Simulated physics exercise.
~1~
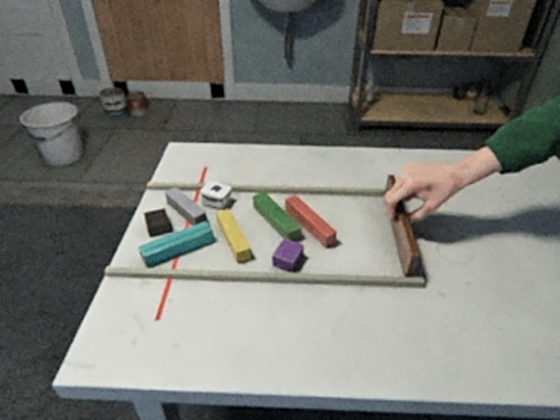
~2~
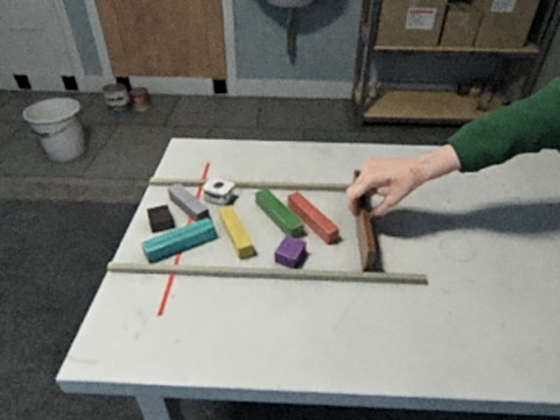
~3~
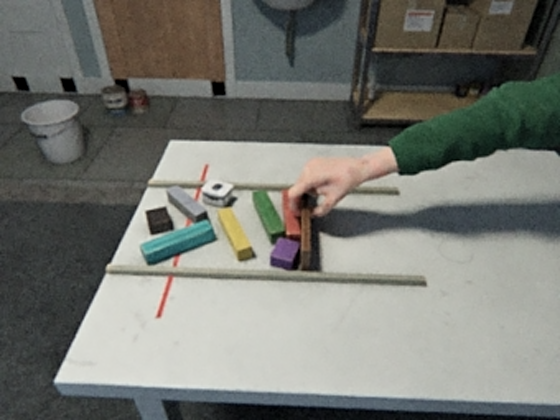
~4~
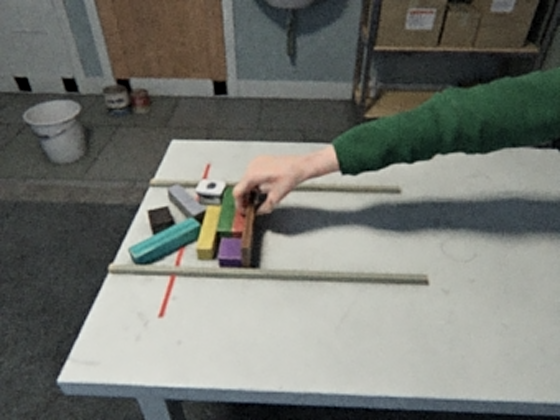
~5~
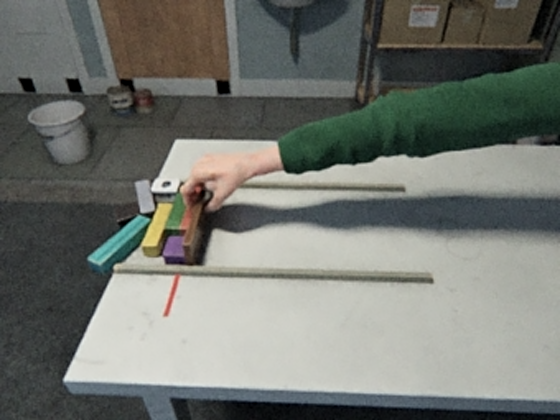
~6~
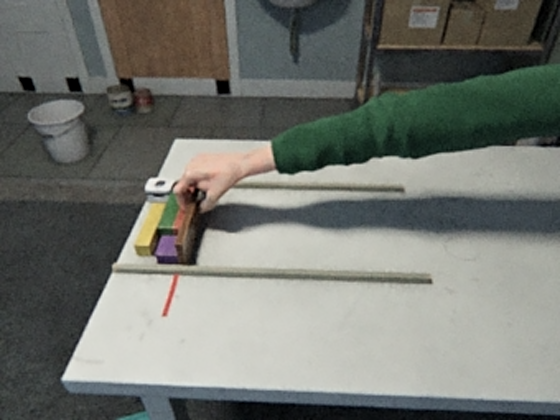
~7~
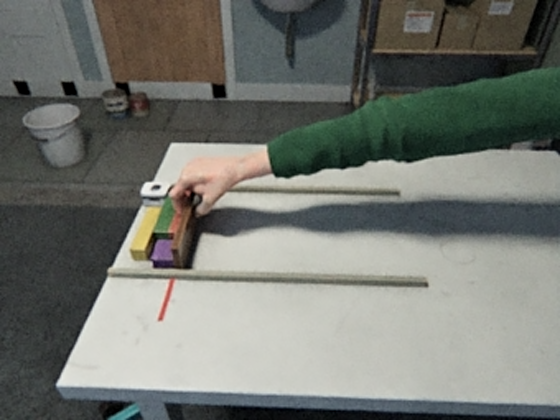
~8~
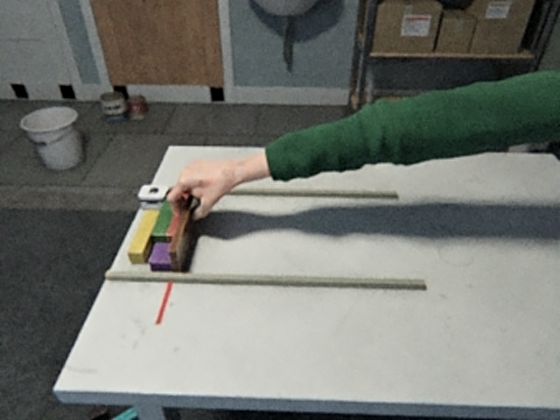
On a white table, a hand slides a board left, pushing three pieces off the edge.
